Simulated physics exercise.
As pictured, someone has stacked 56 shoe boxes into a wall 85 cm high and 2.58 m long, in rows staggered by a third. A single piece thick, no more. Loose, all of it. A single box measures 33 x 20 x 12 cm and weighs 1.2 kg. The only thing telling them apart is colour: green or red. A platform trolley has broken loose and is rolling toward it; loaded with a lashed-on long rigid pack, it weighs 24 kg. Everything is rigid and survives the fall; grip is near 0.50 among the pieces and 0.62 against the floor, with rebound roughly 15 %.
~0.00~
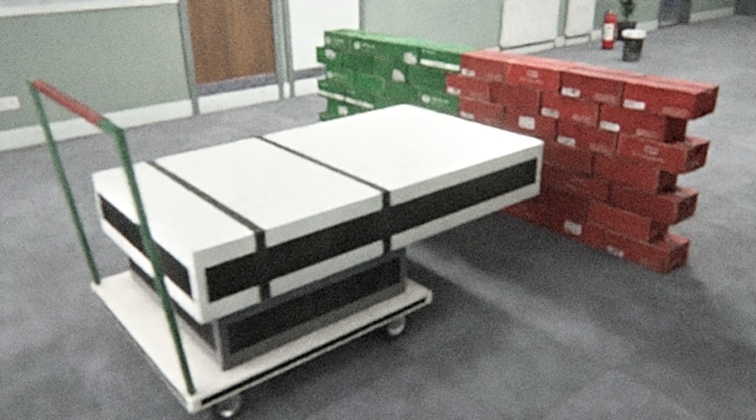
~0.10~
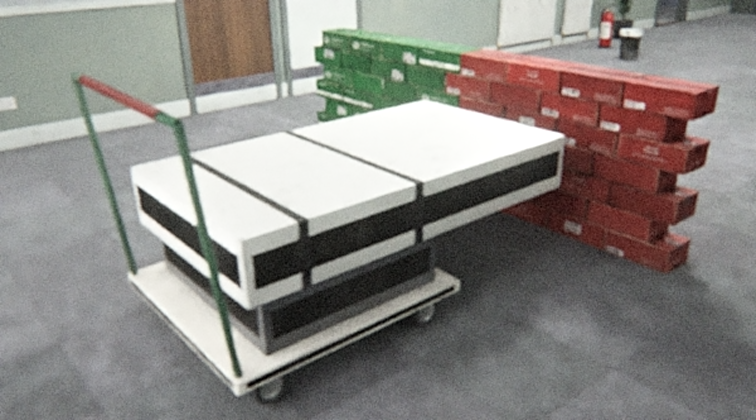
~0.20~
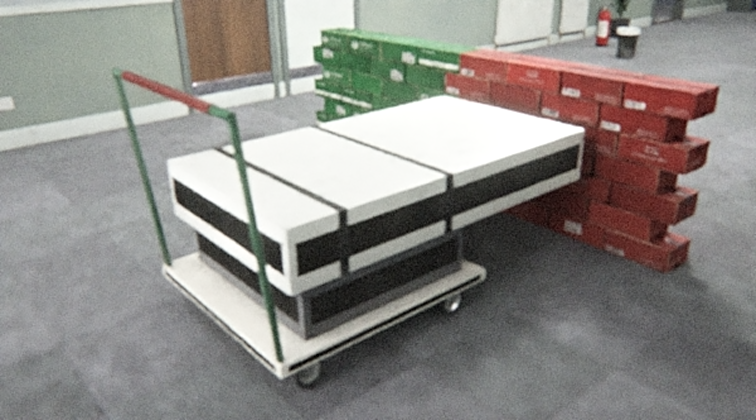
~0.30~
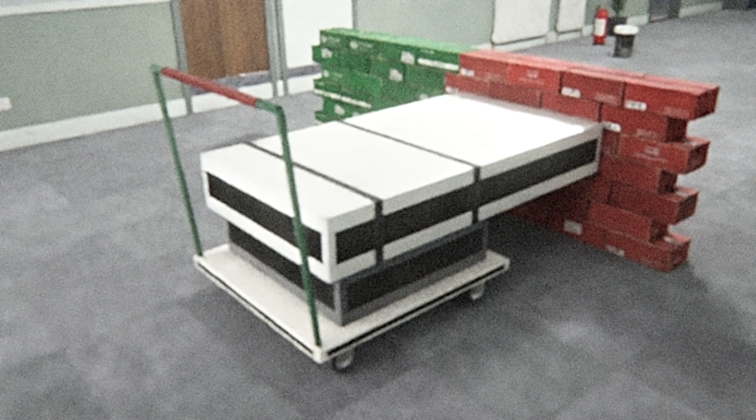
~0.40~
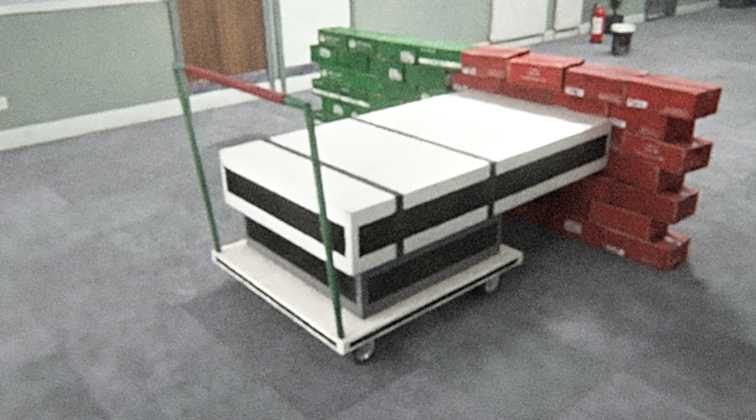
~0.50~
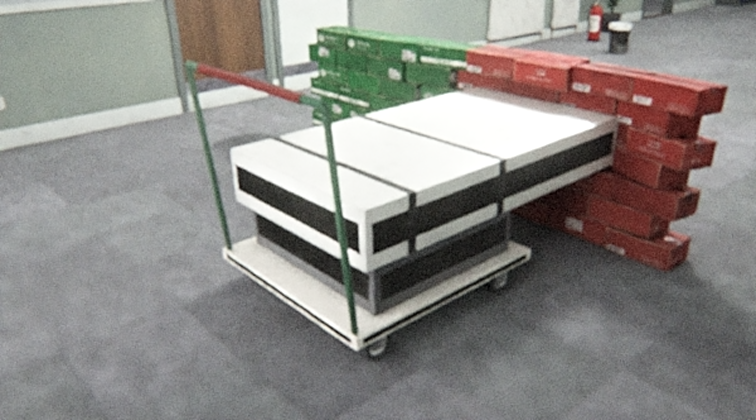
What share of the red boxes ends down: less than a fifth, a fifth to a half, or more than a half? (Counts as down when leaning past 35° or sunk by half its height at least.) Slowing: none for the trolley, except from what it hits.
Above half.
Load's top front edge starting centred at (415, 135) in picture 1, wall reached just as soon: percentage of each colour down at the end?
Down at the end: Red 60 per cent, green 10 per cent.
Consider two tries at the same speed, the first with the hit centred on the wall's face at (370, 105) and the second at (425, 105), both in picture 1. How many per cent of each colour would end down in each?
First try then second: Red 10 and 20, green 70 and 40 per cent.
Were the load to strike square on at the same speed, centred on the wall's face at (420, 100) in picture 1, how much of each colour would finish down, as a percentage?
For red it's 20 per cent, for green 40 per cent.
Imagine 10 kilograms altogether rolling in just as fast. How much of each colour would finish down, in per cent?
Down by colour: Red 0, green 0 per cent.
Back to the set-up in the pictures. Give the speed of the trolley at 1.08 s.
I'd put it at roughly 0.1 m/s.
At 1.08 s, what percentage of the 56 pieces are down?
40 per cent.
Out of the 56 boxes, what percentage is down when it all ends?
Share: Approx. 45 %.
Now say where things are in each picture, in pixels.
In the first picture (we follow the side turned to the camera; the camera moves round a little), load (533, 161) 45 cm short of the wall; top red box (482, 68); top green box (400, 53); no piece has moved.
Load (555, 154) 31 cm short of the wall; top red box (482, 68), in the second picture.
Load (576, 147) 16 cm short of the wall; top red box (482, 68), in the third picture.
Load (594, 141) 18 mm short of the wall; top red box (481, 68), in the fourth picture.
Load (604, 137) 7 cm into the wall's line; top red box (483, 65) tipped 5°; 19 stirred so far, in the fifth picture.
Load (610, 134) 12 cm into the wall's line; top red box (489, 65) displaced 7 cm; top green box (398, 51); steepest lean 6°, the box at (539, 76); 27 stirred so far, in the sixth picture.
Around 0.74 s, load 16 cm past the wall's line, still rolling; none of the 28 red boxes down (0 of 56 in all colours); top red box tipped 13°; top green box tipped 13°.
Around 1.08 s, load 20 cm past the wall's line, still rolling; 17 of the 28 red boxes down (21 of 56 in all colours); top red box tipped 47°, 12 cm lower; top green box tipped 45°.
Around 1.34 s, load 22 cm past the wall's line, still rolling; 17 of the 28 red boxes down (21 of 56 in all colours); top red box on its side; top green box on its side.
Finally (2.3 s), load 24 cm past the wall's line, stopped; 22 of the 28 red boxes down (26 of 56 in all colours); top red box on its side; top green box on its side. That is 79 per cent. Seen by the last camera, middles, top red box near (550, 146), top green box near (435, 135).
